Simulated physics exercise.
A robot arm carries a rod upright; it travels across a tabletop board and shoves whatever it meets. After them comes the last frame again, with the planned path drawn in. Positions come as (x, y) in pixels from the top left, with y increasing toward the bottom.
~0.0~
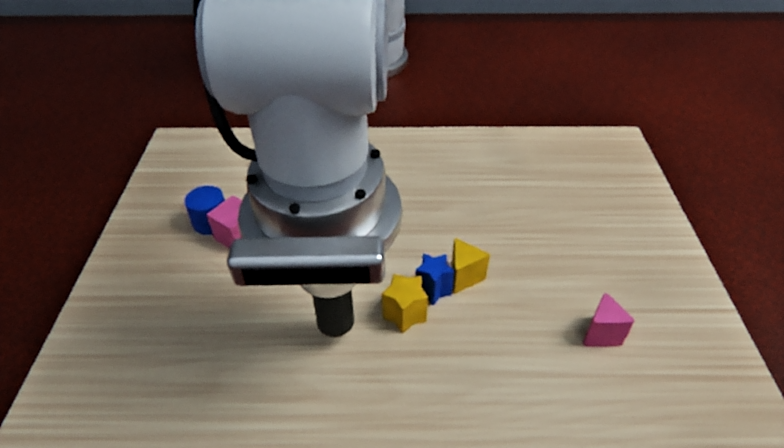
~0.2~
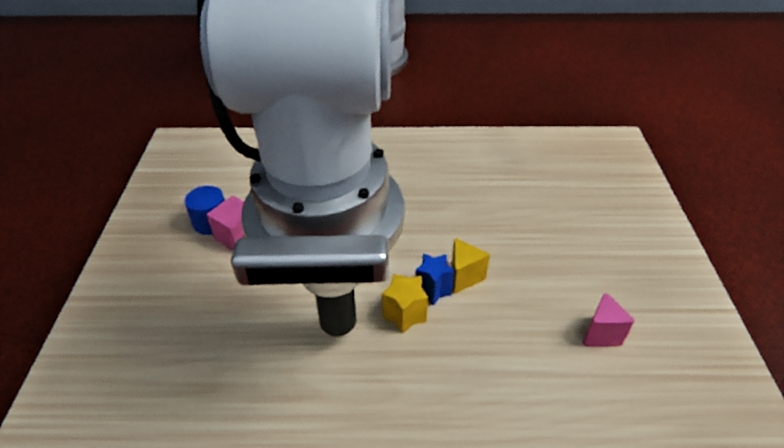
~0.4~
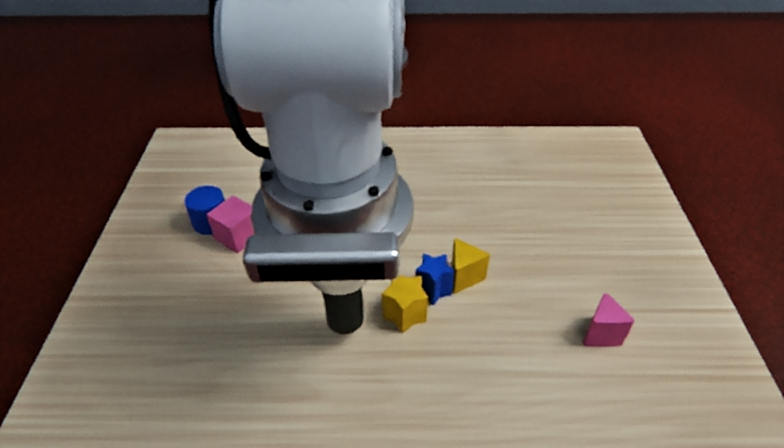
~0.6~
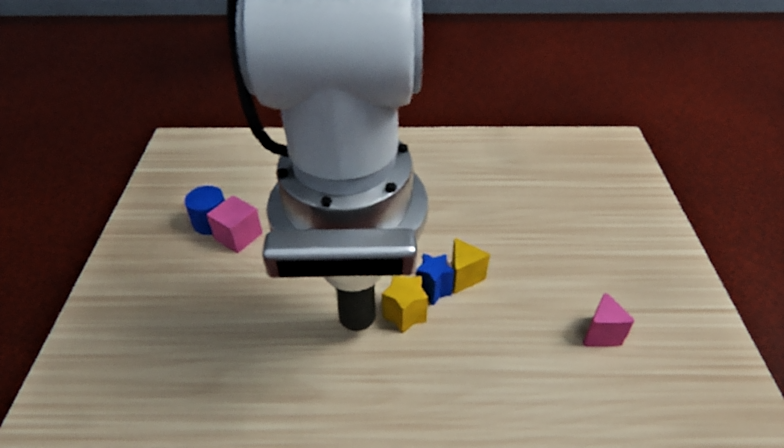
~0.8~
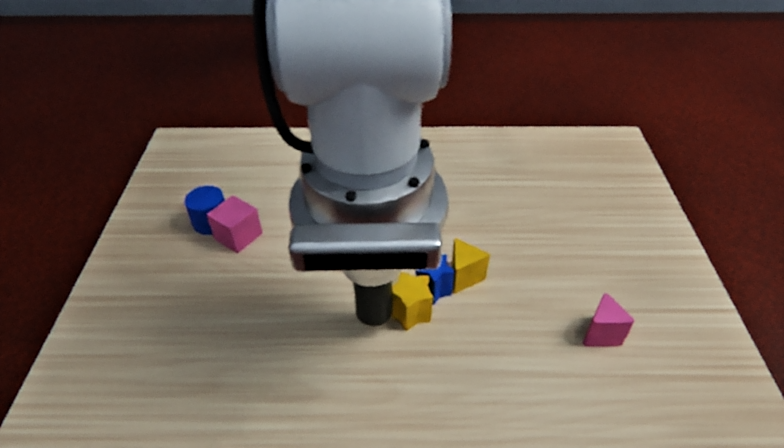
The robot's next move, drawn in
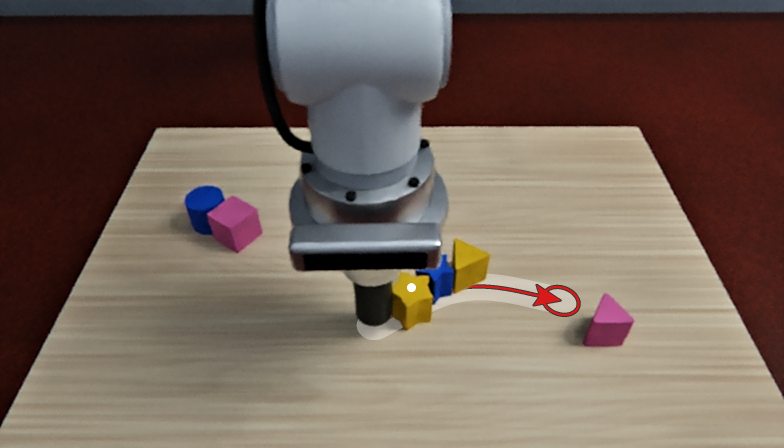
The video shows a robotic arm with a dark rod over a wooden table of blue, pink and yellow blocks, moving slowly to the right until the rod meets the yellow star block and nudges it slightly.
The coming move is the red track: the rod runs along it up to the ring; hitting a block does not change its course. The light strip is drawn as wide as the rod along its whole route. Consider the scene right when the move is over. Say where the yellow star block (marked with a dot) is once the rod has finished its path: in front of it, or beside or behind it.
I believe the yellow star block loses its place ahead of the rod and slips off.
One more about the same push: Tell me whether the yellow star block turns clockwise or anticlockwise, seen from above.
From overhead, anticlockwise.
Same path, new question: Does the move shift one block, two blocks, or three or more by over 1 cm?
My answer is three or more.
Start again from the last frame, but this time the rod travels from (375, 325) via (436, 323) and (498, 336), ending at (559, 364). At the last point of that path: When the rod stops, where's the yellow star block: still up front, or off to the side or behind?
Beside or behind, I predict.
Path on the board, from (375, 325) through (432, 296) and (494, 287) to (561, 301); the dot is on the yellow star block.
On the path given first. One third of the way, rod at (434, 282); yellow star block at (467, 263), turned 25° clockwise; blue star block at (490, 246); yellow three-sided block at (512, 236), turned 20° anticlockwise.
Two thirds of the way, rod at (498, 274); yellow star block at (529, 251); blue star block at (541, 230), turned 20° anticlockwise; yellow three-sided block at (556, 216), turned 35° anticlockwise.
At the end, rod at (565, 287); yellow star block at (567, 250), turned 35° anticlockwise; blue star block at (556, 225), turned 45° anticlockwise; yellow three-sided block at (563, 209), turned 65° anticlockwise; pink three-sided block in place.
